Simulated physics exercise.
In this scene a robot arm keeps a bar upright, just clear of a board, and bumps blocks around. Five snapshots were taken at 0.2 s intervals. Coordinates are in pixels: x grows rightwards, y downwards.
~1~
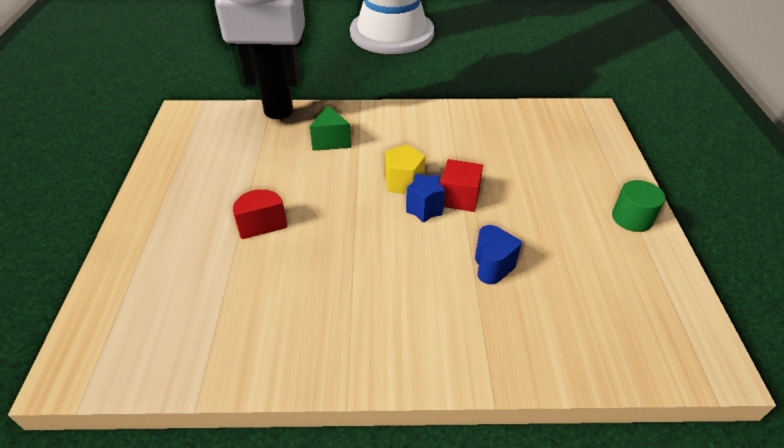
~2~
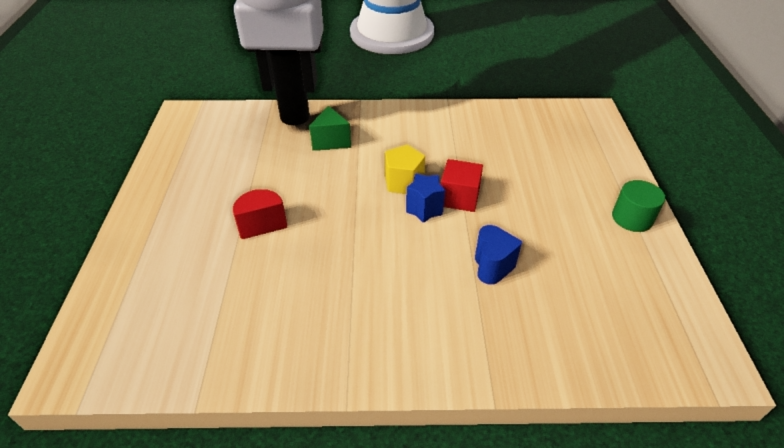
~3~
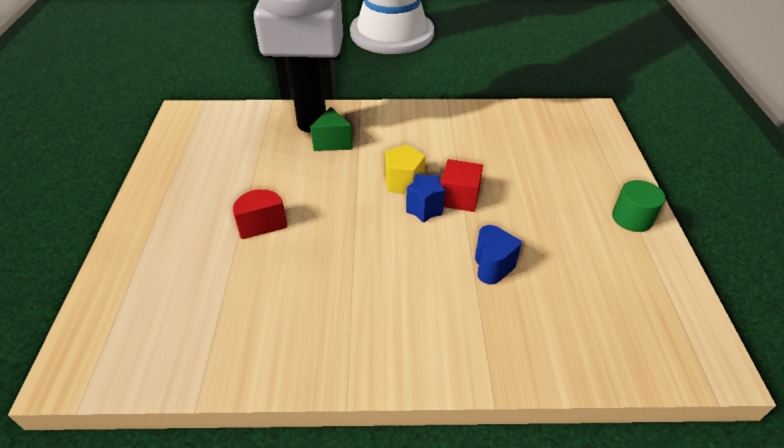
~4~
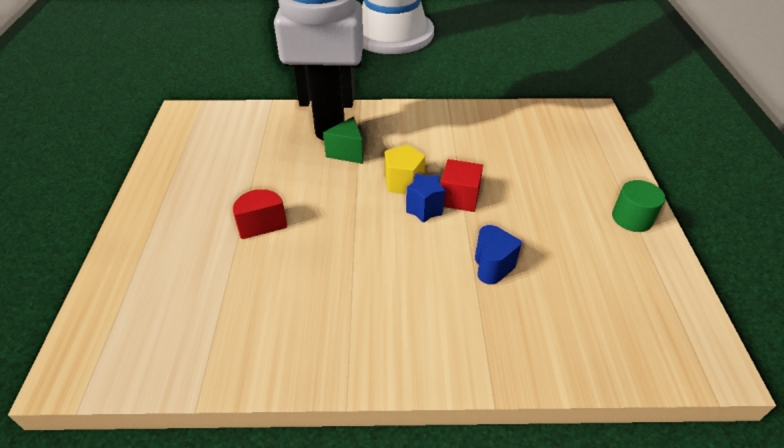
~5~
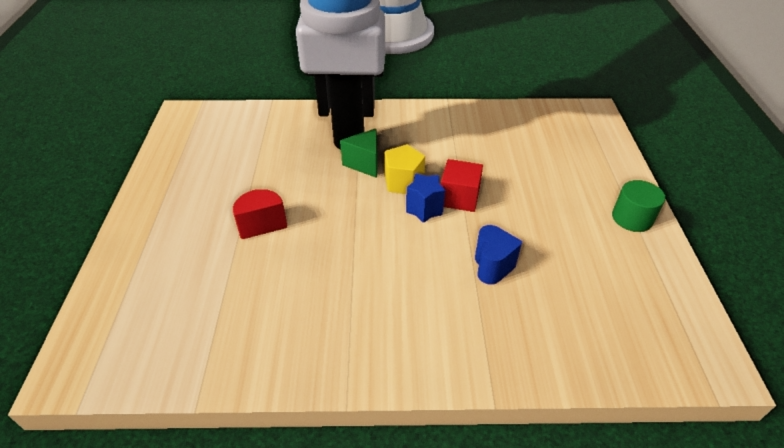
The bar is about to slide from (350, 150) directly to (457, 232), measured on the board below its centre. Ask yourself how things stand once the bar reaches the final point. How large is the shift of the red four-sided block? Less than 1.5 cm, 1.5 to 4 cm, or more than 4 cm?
The red four-sided block ends up quite far away, over 4 cm.
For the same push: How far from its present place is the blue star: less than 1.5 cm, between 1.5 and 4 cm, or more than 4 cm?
The largest band: Over 4 cm.
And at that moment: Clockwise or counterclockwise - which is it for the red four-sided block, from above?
That block twists counter-clockwise.
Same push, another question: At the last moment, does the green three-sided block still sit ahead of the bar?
No, that is not how it ends up.
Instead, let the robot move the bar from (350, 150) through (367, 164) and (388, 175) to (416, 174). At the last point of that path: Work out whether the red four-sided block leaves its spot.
The block you're asking about gets moved.
The first path, step by step. One third of the way, bar (382, 167); green three-sided block (390, 169); yellow pentagon (423, 166), turned 55° anticlockwise; blue star (436, 192), turned 20° clockwise; red four-sided block (468, 174), turned 25° anticlockwise.
Two thirds of the way, bar (419, 194); green three-sided block (418, 199), turned 35° clockwise; yellow pentagon (459, 178), turned 110° anticlockwise; blue star (452, 202), turned 80° clockwise; red four-sided block (495, 174), turned 25° anticlockwise.
At the end, bar (458, 224); green three-sided block (428, 217), turned 75° clockwise; yellow pentagon (492, 194), turned 165° anticlockwise; blue star (492, 228), turned 60° clockwise; red four-sided block (510, 172), turned 65° anticlockwise.
